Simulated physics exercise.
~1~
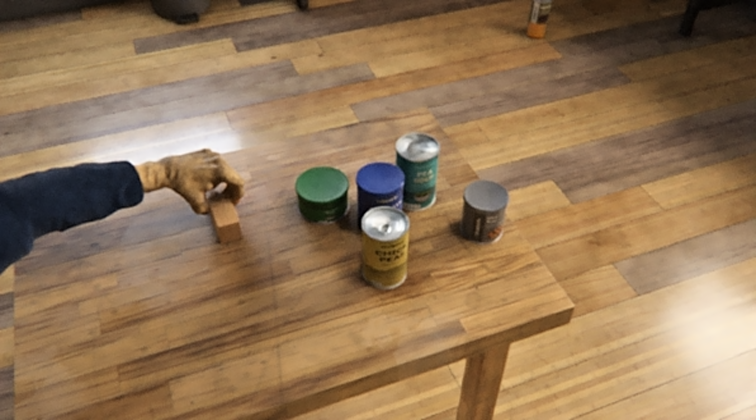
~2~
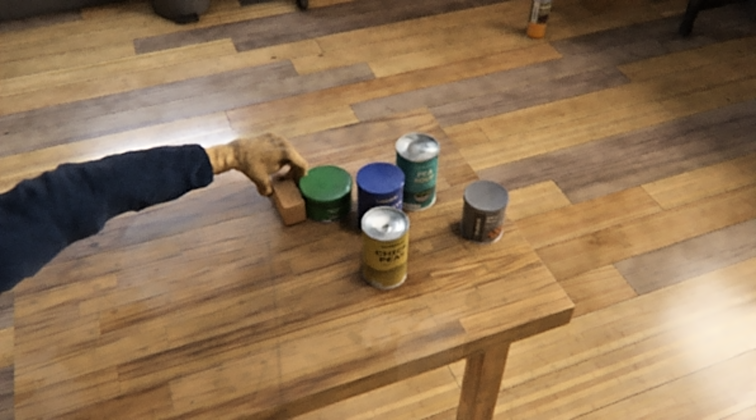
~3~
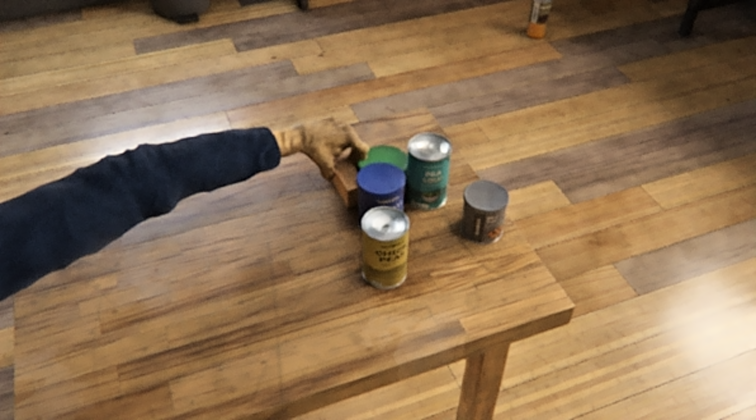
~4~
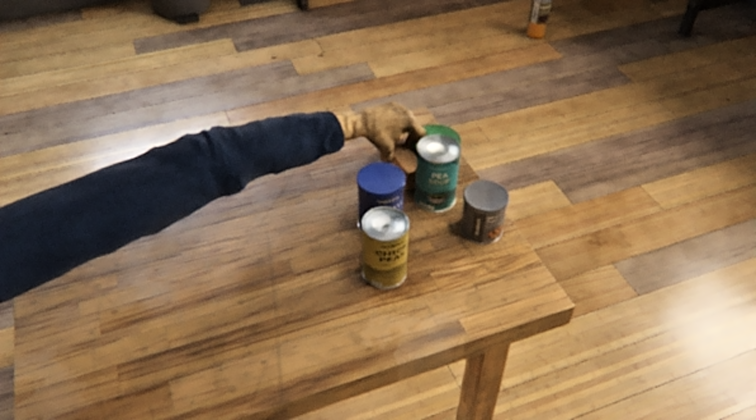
At first, a hand in a dark sleeve holds a small wooden block on the left of a wooden table, with a green tub, a blue tin, a yellow tin, a turquoise tin and a grey tin standing to its right. The hand slides the block right until it is beside the green tub. It keeps going, and the tub moves right behind the blue tin as the turquoise tin shifts slightly. The arm reaches farther, taking the tub behind the turquoise tin, which shifts a little more. In the end, the tub sits well away from its starting place, while the blue, yellow and grey tins have stayed put.
